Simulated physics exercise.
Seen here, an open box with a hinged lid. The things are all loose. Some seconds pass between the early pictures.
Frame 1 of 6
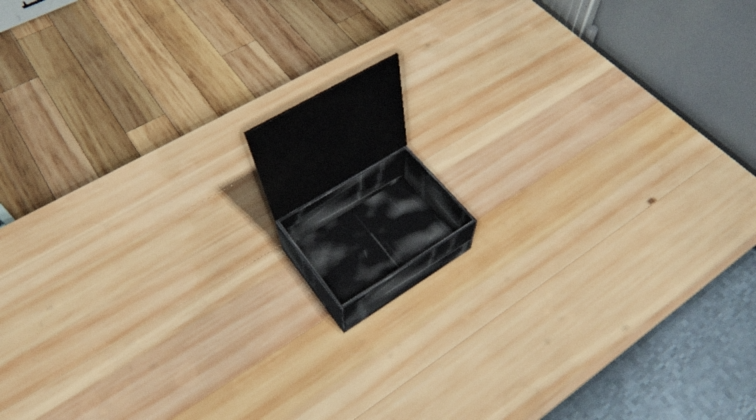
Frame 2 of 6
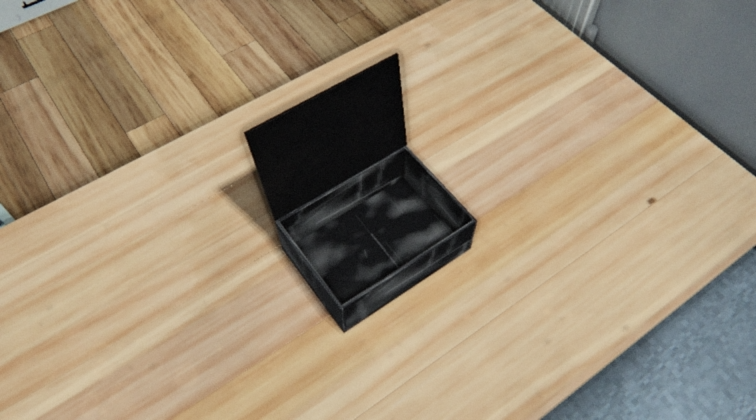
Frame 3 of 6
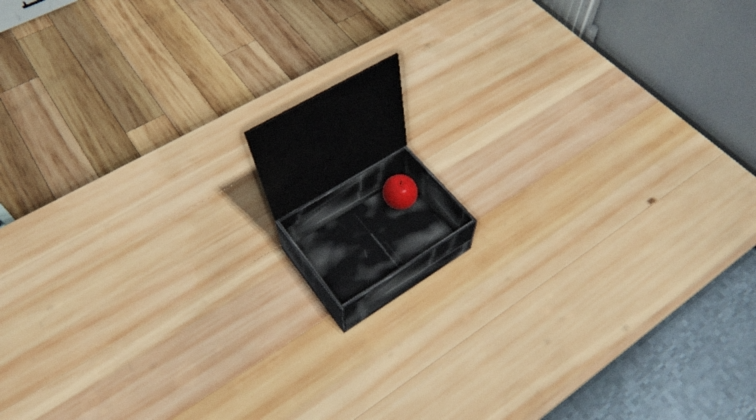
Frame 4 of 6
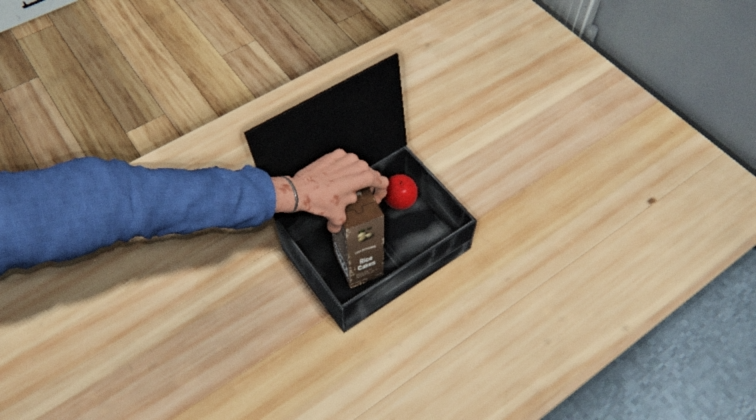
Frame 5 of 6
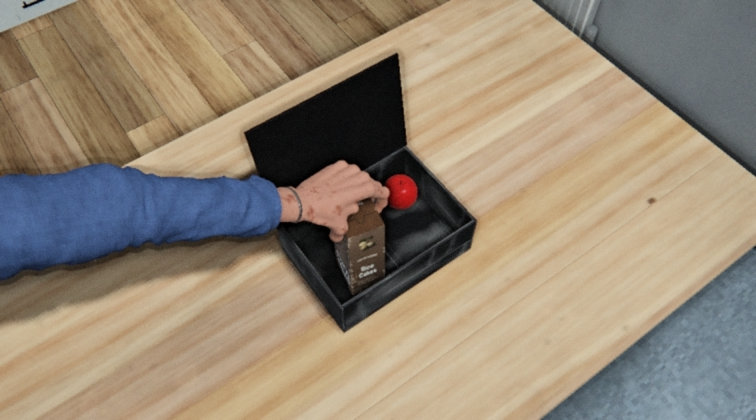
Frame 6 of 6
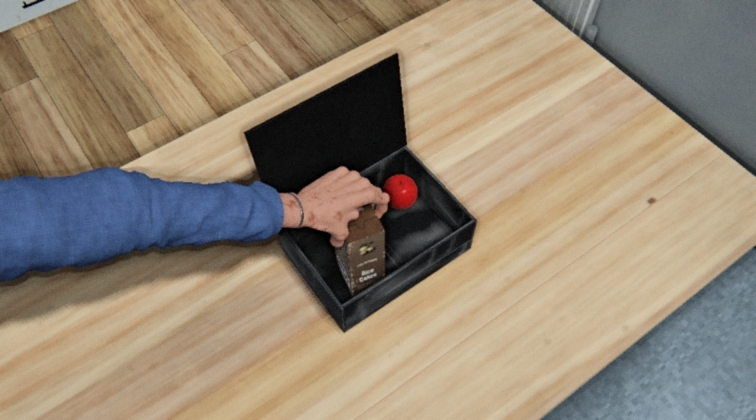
An open black box with its hinged lid raised sits on a pale wooden table, seen from above at an angle by a still camera, with wood flooring behind. The box is empty at first, then a round red apple appears in its back right part. A blue-sleeved arm then reaches in from the left, its hand lowering a brown carton into the box left of the apple.
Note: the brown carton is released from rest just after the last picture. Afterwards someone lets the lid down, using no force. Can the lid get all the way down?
No, it stays up.
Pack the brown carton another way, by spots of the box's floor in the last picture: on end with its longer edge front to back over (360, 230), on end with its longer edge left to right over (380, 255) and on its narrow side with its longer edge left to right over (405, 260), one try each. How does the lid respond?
Lid, try 1: Propped open; try 2: Propped open; try 3: Fully down.
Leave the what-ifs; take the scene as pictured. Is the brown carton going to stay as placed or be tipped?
Observation: The brown carton keeps the set orientation.
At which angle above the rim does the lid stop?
It stays some 50° above the rim.
Then, 1.10 s on from there, lid starting down.
Then, 1.50 s on from there, lid 65° above the rim.
Then, 1.90 s on from there, lid 50° above the rim.
Then, 4.10 s on from there, lid 51° above the rim.
In the end, lid 51° above the rim; both unmoved. At the end, from the last picture's camera, brown carton near (357, 247).
